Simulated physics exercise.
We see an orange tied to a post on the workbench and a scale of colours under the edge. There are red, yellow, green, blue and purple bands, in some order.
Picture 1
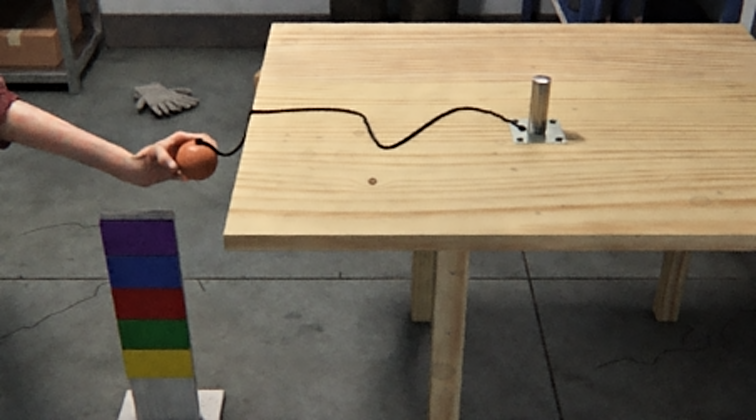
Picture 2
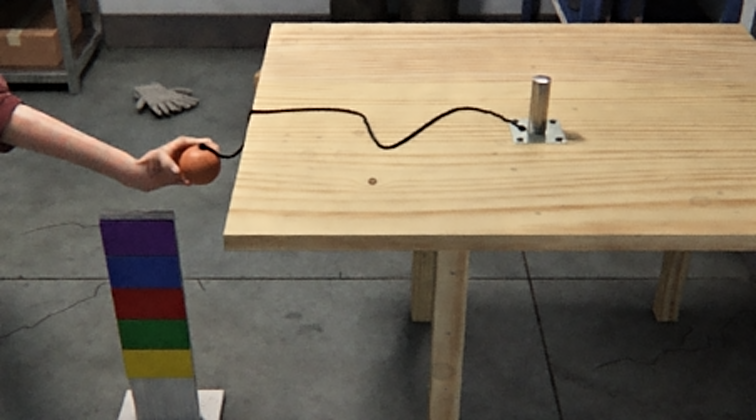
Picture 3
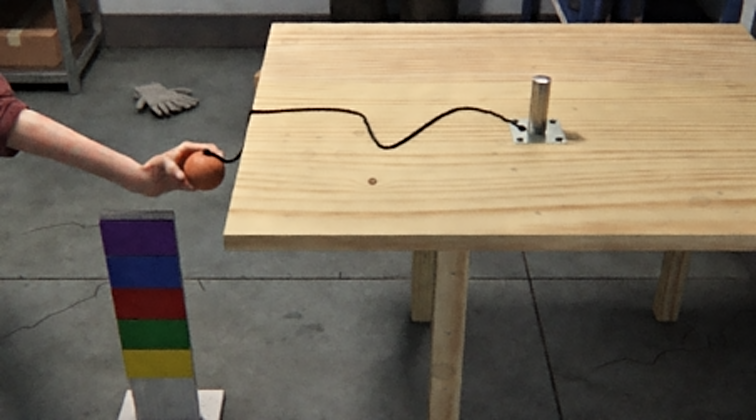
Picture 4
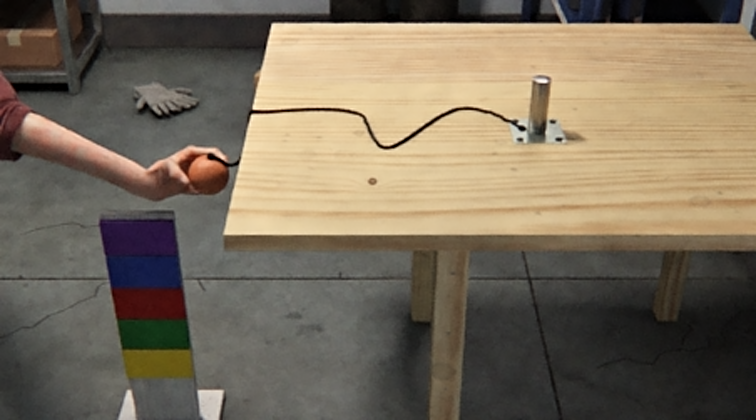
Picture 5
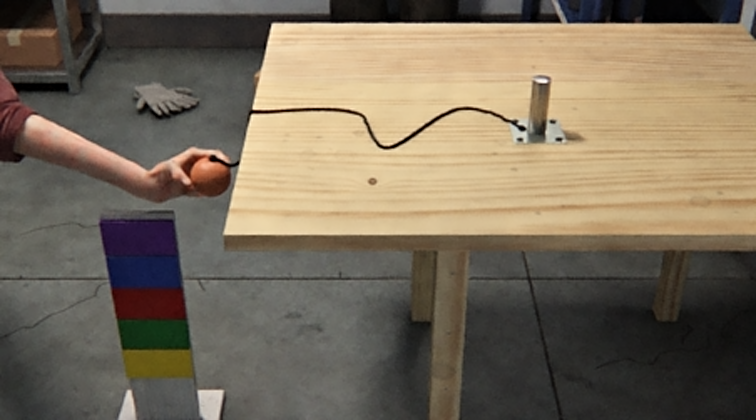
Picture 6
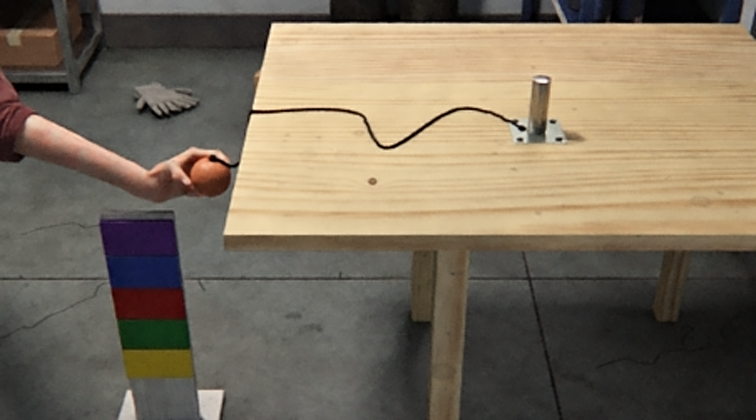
Orange held in a hand shifting slightly right and down beside a wooden workbench, its black shoelace tied to a metal post.
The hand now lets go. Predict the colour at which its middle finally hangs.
Prediction: Red.
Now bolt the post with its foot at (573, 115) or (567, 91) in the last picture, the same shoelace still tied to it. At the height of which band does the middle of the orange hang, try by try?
Taking them in turn: Blue; blue.
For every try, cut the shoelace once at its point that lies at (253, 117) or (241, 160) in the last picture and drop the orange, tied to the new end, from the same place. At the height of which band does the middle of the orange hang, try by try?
For the first: Purple; for the second: Blue.
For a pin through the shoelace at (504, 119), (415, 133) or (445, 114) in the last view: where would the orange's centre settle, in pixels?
Result per try (px, approx.): (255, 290); (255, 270); (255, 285).
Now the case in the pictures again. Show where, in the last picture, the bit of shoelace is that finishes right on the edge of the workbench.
It's the point at about (362, 115).
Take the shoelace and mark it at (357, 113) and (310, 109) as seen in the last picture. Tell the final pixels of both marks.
Roughly (247, 136) for the first and (249, 179) for the second.
Early on, orange near (270, 284); level with blue.
Midway, orange near (275, 311); level with red.
Finally, orange near (257, 312); level with red. Its centre hangs level with the red band.
